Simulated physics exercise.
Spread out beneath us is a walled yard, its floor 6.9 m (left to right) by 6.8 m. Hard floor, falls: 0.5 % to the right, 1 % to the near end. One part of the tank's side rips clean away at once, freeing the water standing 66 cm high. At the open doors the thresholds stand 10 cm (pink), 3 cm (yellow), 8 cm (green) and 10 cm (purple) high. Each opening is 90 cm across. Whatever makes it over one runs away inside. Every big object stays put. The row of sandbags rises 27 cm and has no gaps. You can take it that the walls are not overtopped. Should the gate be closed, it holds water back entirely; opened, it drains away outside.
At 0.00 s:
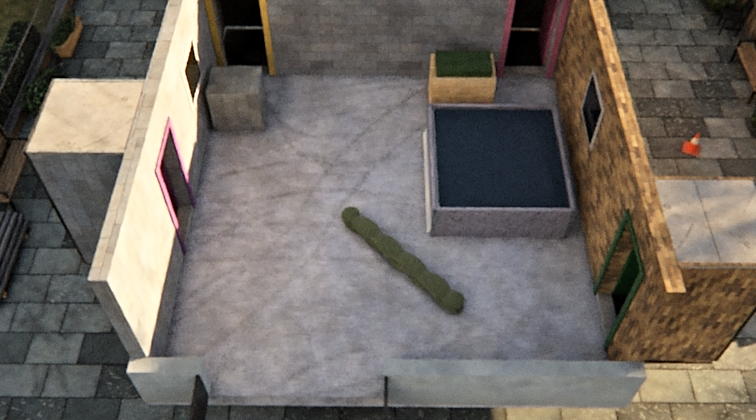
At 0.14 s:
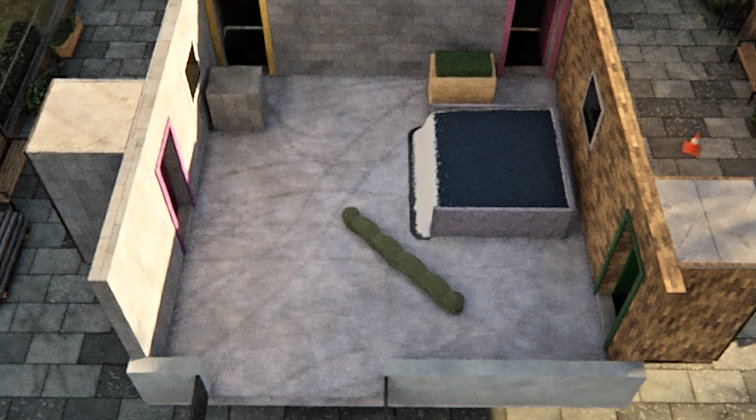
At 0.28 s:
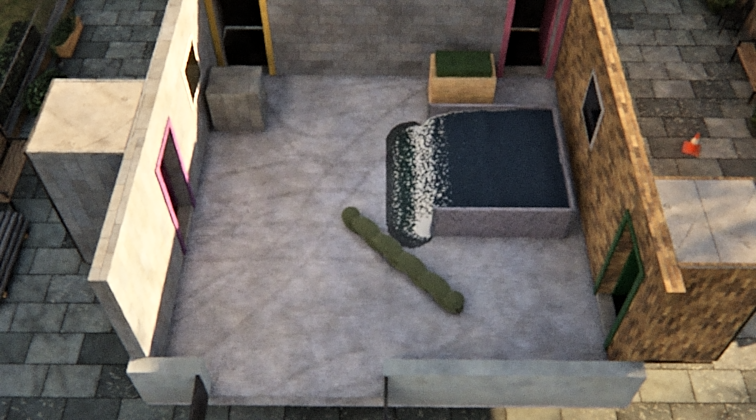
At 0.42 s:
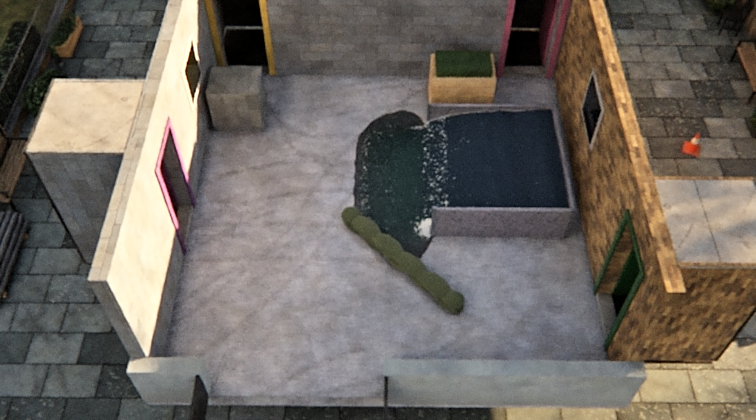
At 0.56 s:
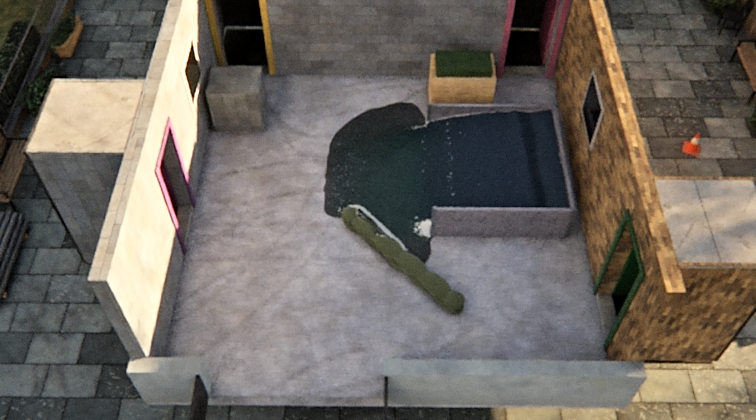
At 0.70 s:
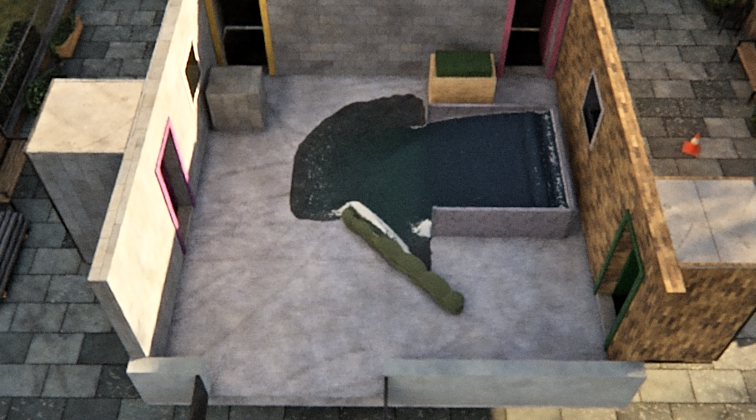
Dark water bursting from the left side of a raised tank in a walled yard, fanning leftward and lapping against green sandbags.
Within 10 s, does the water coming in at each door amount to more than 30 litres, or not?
My prediction: At the pink door the total will be lower than the limit; at the yellow door the total will be higher than the limit; at the green door the total will be lower than the limit; at the purple door the total will be higher than the limit.
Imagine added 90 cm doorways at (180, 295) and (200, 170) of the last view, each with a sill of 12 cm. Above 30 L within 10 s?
Within it, exceeded.
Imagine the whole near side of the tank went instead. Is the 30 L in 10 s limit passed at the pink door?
Note: Pink door, short of the mark.
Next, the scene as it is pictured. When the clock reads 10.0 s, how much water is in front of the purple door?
Depth: Approx. 5.0 cm.
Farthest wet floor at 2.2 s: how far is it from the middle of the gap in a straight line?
That's near 5.0 m in a straight line.
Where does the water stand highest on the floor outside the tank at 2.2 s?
About (226, 143).
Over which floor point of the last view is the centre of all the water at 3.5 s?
About (344, 182).
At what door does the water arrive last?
Last: Pink.
After 1.4 s water covers 35 % of the floor and is deepest (40 cm) near (375, 228); pink door not reached, yellow door not reached, green door not reached, purple door 6 cm at the sill, 0 L in.
After 2.2 s water covers 50 % of the floor and is deepest (50 cm) near (226, 143); pink door not reached, yellow door 9 cm at the sill, 4 L in, green door not reached, purple door 21 cm at the sill, 14 L in.
After 3.5 s water covers 65 % of the floor and is deepest (28 cm) near (206, 150); pink door not reached, yellow door 18 cm at the sill, 105 L in, green door 9 cm at the sill, 0 L in, purple door 19 cm at the sill, 76 L in.
After 6.0 s water covers 85 % of the floor and is deepest (17 cm) near (160, 380); pink door 4 cm at the sill, 0 L in, yellow door 11 cm at the sill, 263 L in, green door 8 cm at the sill, 3 L in, purple door 8 cm at the sill, 100 L in.
After 10.0 s water covers 95 % of the floor and is deepest (13 cm) near (588, 265); pink door 5 cm at the sill, 0 L in, yellow door 4 cm at the sill, 302 L in, green door 8 cm at the sill, 3 L in, purple door 5 cm at the sill, 100 L in.
